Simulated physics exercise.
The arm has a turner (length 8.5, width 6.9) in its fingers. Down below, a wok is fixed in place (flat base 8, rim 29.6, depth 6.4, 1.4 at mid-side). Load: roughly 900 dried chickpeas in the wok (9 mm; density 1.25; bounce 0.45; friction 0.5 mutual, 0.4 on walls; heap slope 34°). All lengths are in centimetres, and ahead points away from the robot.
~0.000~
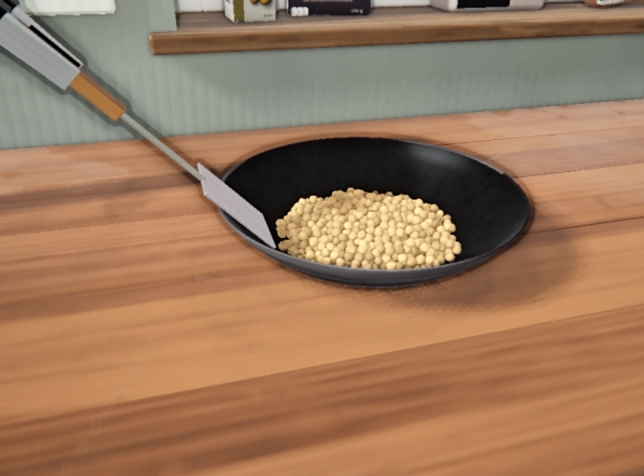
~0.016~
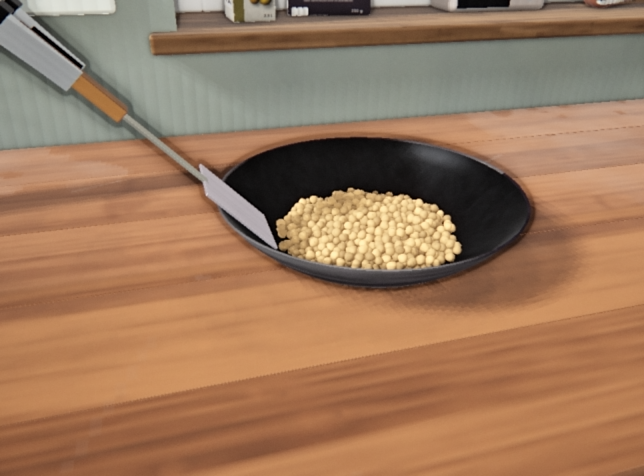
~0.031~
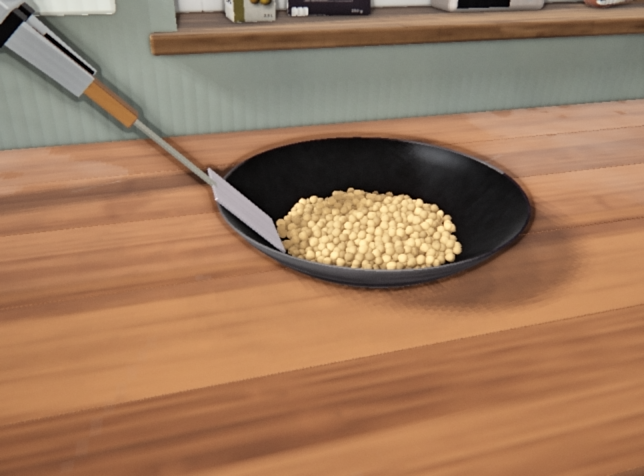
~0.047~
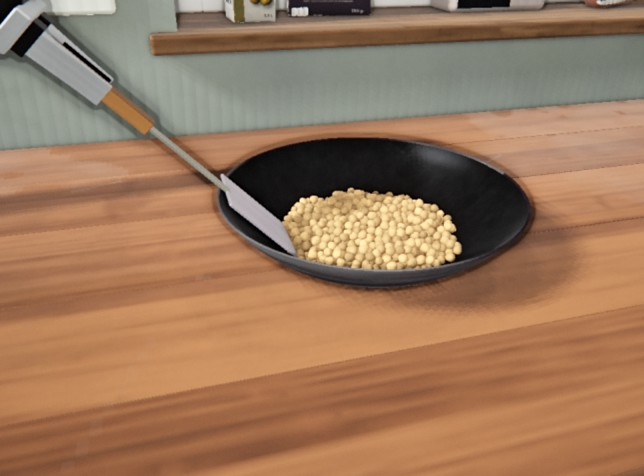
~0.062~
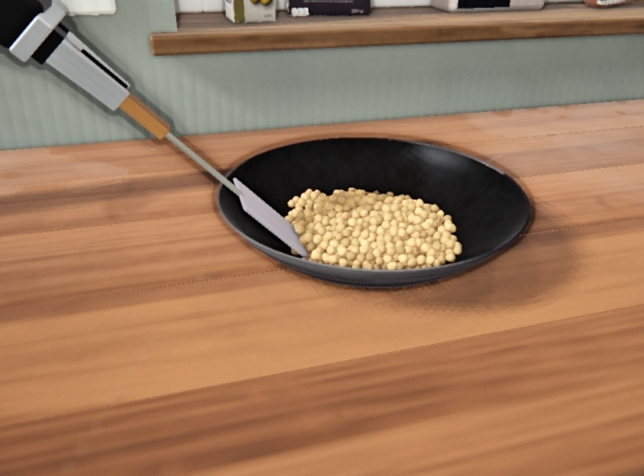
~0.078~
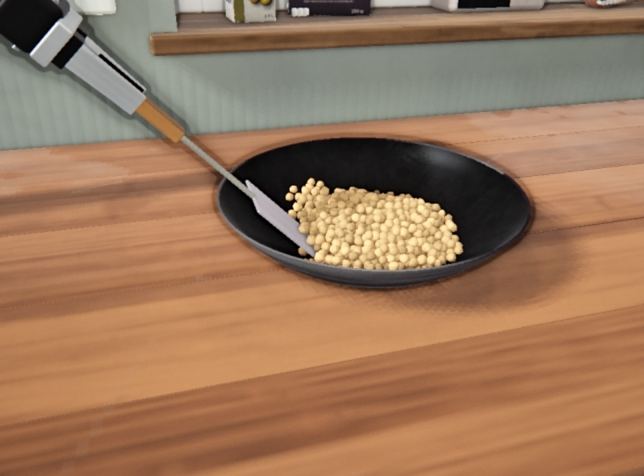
A turner held by a robotic arm rests at the left edge of a black wok of dried chickpeas, barely moving at first. It then slides slowly right and slightly down into the wok, pressing against the heap's left side, where some chickpeas shift and bunch up beside the blade.
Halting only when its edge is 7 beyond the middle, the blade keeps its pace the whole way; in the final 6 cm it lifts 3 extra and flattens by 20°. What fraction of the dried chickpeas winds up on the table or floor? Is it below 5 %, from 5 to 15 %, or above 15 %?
Below 5 %.
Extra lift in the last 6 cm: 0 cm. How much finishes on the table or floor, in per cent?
Roughly 0 percent of it.
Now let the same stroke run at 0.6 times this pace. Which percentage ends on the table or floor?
Estimate: Close to 0 %.
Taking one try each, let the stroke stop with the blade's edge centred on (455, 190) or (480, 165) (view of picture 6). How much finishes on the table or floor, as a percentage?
Respectively some 15 and 20 percent end on the table or floor.
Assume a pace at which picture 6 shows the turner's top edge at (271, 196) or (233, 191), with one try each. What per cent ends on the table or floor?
Around 10 per cent, then around 0 per cent.
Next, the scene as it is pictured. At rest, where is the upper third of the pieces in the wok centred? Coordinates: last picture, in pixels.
Somewhere around (453, 203) in the last picture.
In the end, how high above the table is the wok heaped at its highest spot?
Peak at rest, approximately 6.5 centimetres.
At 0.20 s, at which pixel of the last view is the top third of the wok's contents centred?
(416, 207).
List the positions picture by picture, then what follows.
In the first frame, turner top edge at (201, 178), sloping 47°; upper third of the load around (371, 222), from x 280 to 455, top at y 190; 900 in the wok.
In the second frame, turner top edge at (203, 179), sloping 47°; upper third of the load around (371, 222), from x 280 to 455, top at y 190.
In the third frame, turner top edge at (212, 183), sloping 47°; upper third of the load around (371, 222), from x 280 to 455, top at y 190.
In the fourth frame, turner top edge at (226, 189), sloping 47°; upper third of the load around (371, 222), from x 285 to 455, top at y 190.
In the fifth frame, turner top edge at (239, 193), sloping 47°; upper third of the load around (366, 220), from x 290 to 460, top at y 190.
In the sixth frame, turner top edge at (252, 195), sloping 47°; upper third of the load around (366, 218), from x 290 to 460, top at y 180; 900 in the wok.
After 0.14 s, sloping 47°, highest piece 5 above the table; 900 in the wok.
After 0.20 s, sloping 40°, highest piece 6 above the table; 900 in the wok.
After 0.43 s, sloping 27°, highest piece 7 above the table; 897 in the wok, 1 on the table or floor, 2 on the blade or in flight.
After 1.48 s, sloping 27°, highest piece 6 above the table; 897 in the wok, 3 on the table or floor.
At rest, 897 in the wok, 3 on the table or floor. That is 0 % on the table or floor.
